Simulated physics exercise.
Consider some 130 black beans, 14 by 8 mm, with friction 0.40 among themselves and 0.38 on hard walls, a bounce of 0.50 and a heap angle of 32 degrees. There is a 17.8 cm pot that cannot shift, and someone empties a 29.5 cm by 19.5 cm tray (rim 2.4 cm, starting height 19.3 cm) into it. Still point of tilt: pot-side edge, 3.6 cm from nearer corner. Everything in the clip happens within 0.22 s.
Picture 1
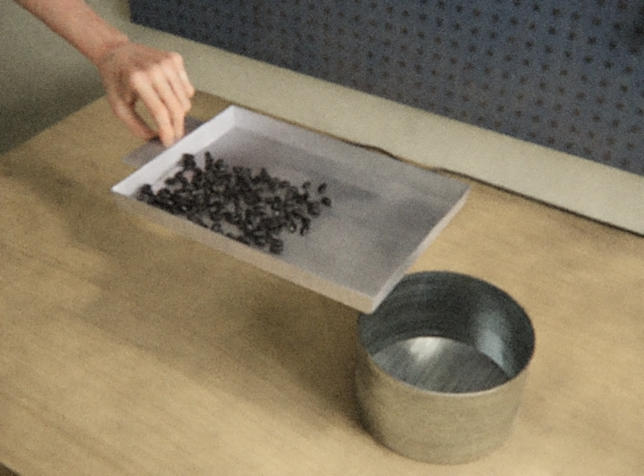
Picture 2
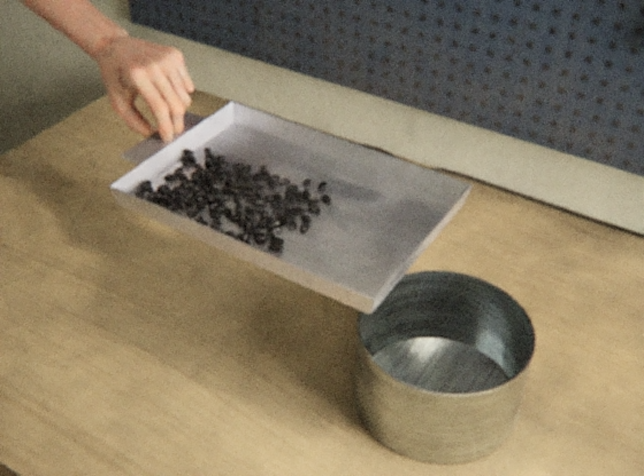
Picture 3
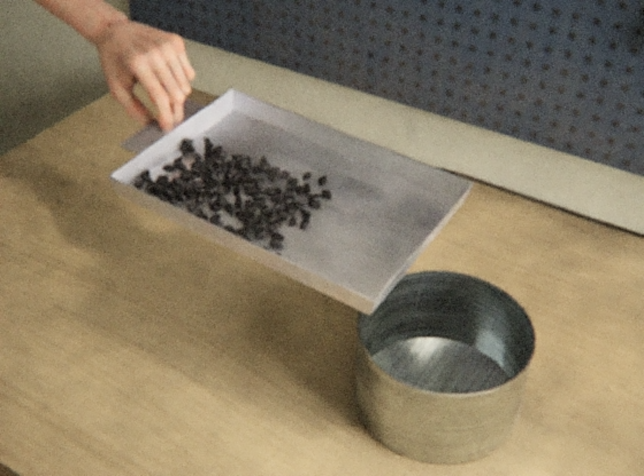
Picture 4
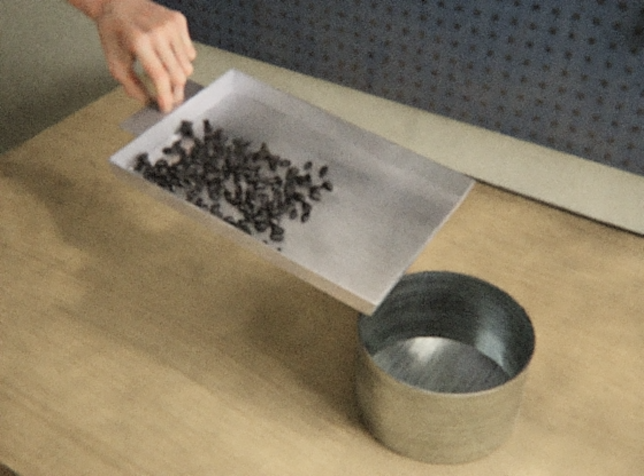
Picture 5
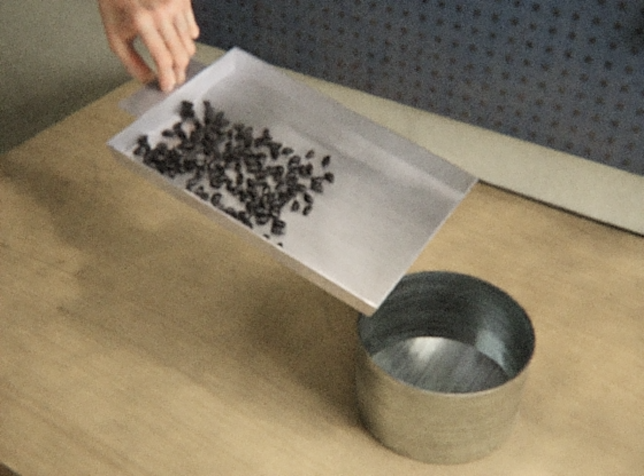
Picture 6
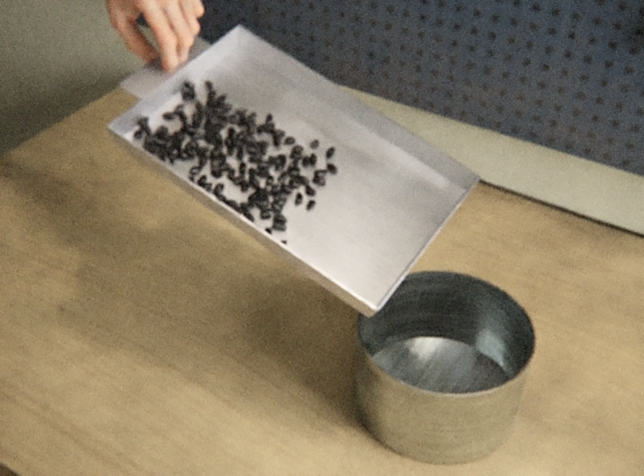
On a wooden tabletop, a hand raises one end of a tray of black beans.
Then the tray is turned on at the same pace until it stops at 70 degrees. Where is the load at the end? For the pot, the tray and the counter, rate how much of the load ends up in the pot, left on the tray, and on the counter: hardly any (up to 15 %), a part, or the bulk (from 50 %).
Pot: Hardly any; tray: A part; counter: The bulk.
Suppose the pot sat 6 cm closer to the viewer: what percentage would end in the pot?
I'd say some 45 per cent would end up there.
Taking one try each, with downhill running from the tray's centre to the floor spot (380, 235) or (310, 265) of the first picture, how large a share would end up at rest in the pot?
Roughly 50 % for the first direction, roughly 0 % for the second.
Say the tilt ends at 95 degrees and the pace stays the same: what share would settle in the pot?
In that case, near 10 percent.
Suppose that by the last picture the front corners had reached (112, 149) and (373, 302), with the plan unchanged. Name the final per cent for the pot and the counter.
Pot 0 % / counter 70 %.
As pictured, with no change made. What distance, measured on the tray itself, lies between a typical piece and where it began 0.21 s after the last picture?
3 cm.
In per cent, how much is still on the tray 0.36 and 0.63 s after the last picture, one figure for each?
Around 100 first, about 30 after.
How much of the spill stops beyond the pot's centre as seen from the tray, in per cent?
Some 90 per cent.
Then, 0.21 s after the last picture, tilt 45 degrees; the tray holds 100 %, the pot 0 %.
Then, 0.36 s after the last picture, tilt 63 degrees; the tray holds 100 %, the pot 0 %.
Then, 0.63 s after the last picture, tilt 70 degrees; the tray holds 30 %, the pot 0 %.
In the end, pot 5 %, tray 25 %, counter 70 %.
